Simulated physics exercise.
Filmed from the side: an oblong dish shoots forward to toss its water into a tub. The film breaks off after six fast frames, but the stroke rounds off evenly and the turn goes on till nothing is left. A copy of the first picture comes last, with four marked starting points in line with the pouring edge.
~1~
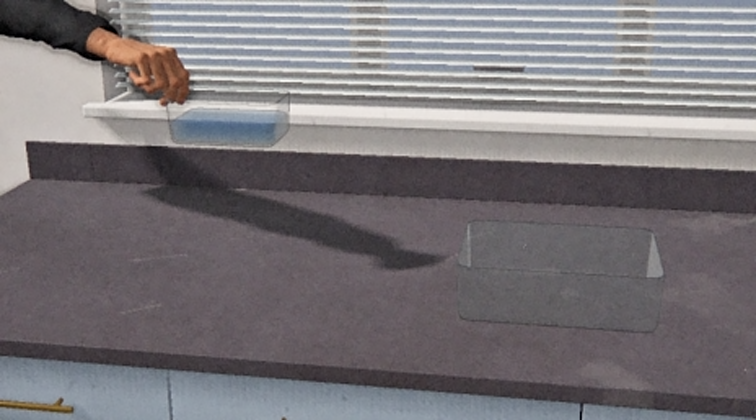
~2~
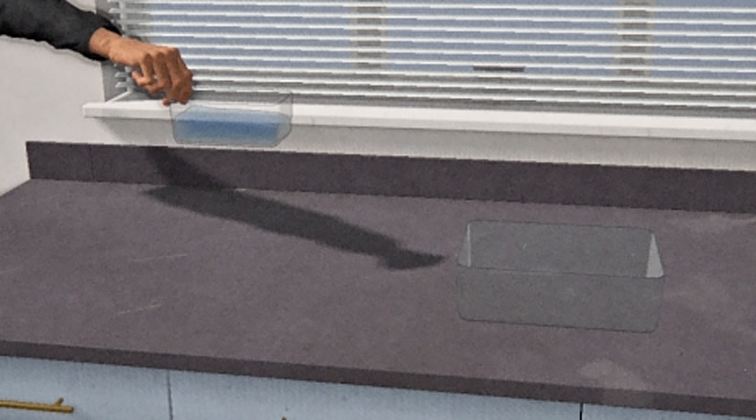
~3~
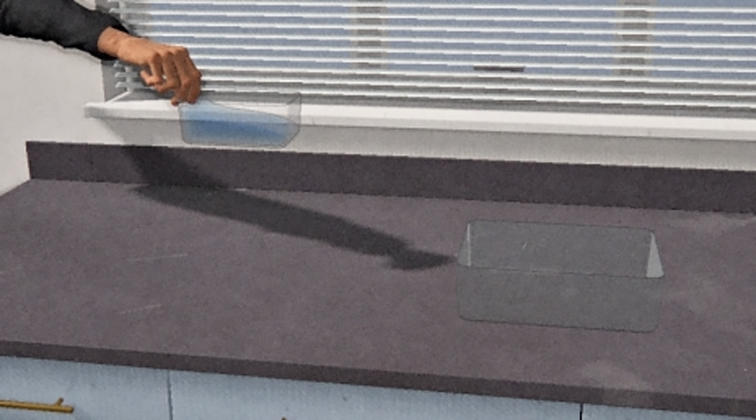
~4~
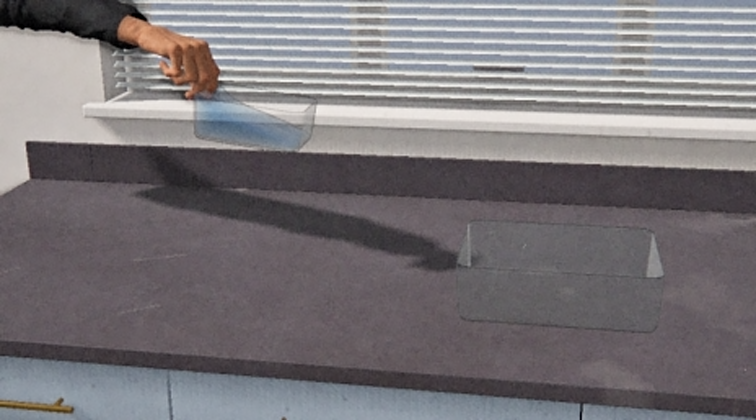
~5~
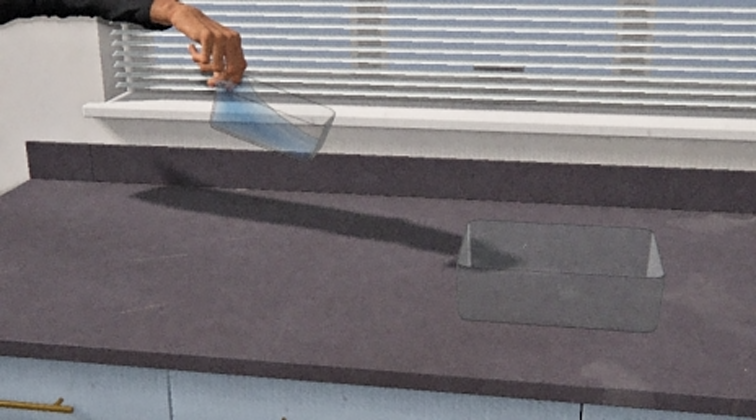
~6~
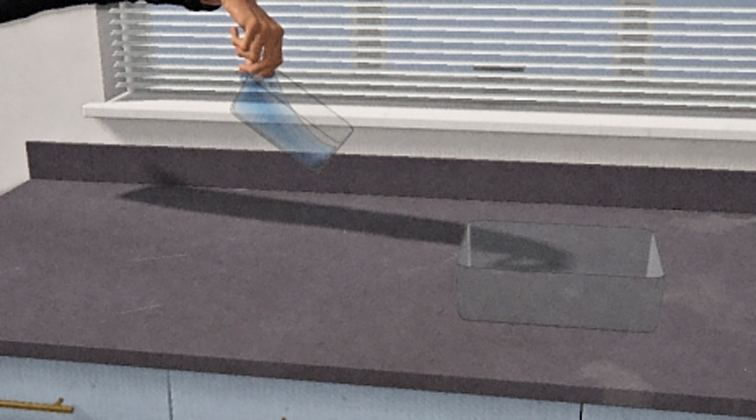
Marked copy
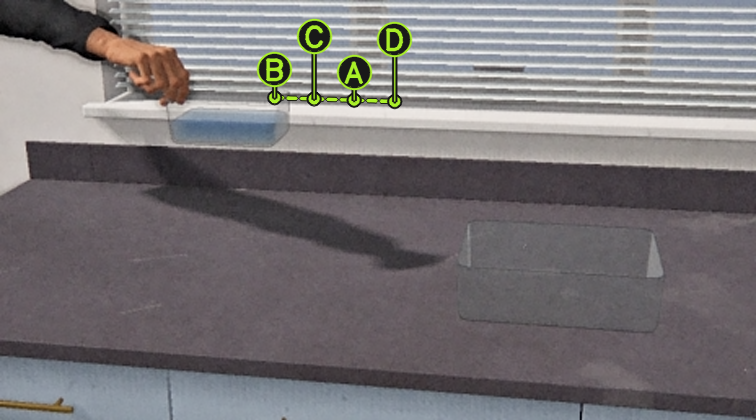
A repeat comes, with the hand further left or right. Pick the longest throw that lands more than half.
Place C.
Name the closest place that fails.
That would be B.
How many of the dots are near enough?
Three of them.
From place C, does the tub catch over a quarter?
Yes, it does.
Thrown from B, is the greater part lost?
Yes.
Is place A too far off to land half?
No, not at all.
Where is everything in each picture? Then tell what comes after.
Upright, lip at (281, 97); tub from (457, 317) to (658, 331); nothing has left yet.
Upright, lip at (284, 97); nothing has left yet.
Upright, lip at (293, 98); nothing has left yet.
Tipped about 7°, lip at (310, 105); nothing has left yet.
Tipped about 19°, lip at (329, 118); water is over the rim, down to (223, 81).
Tipped about 36°, lip at (348, 135); water is over the rim, down to (247, 83).
On the marked copy, A at (354, 100); B at (274, 97); C at (314, 98); D at (394, 101).
With A, about 85 % lands in the tub, 4 % falls short and 11 % goes beside or beyond.
With B, about 27 % lands in the tub, 68 % falls short and 5 % goes beside or beyond.
With C, about 76 % lands in the tub, 16 % falls short and 7 % goes beside or beyond.
With D, about 85 % lands in the tub, 5 % falls short and 10 % goes beside or beyond.
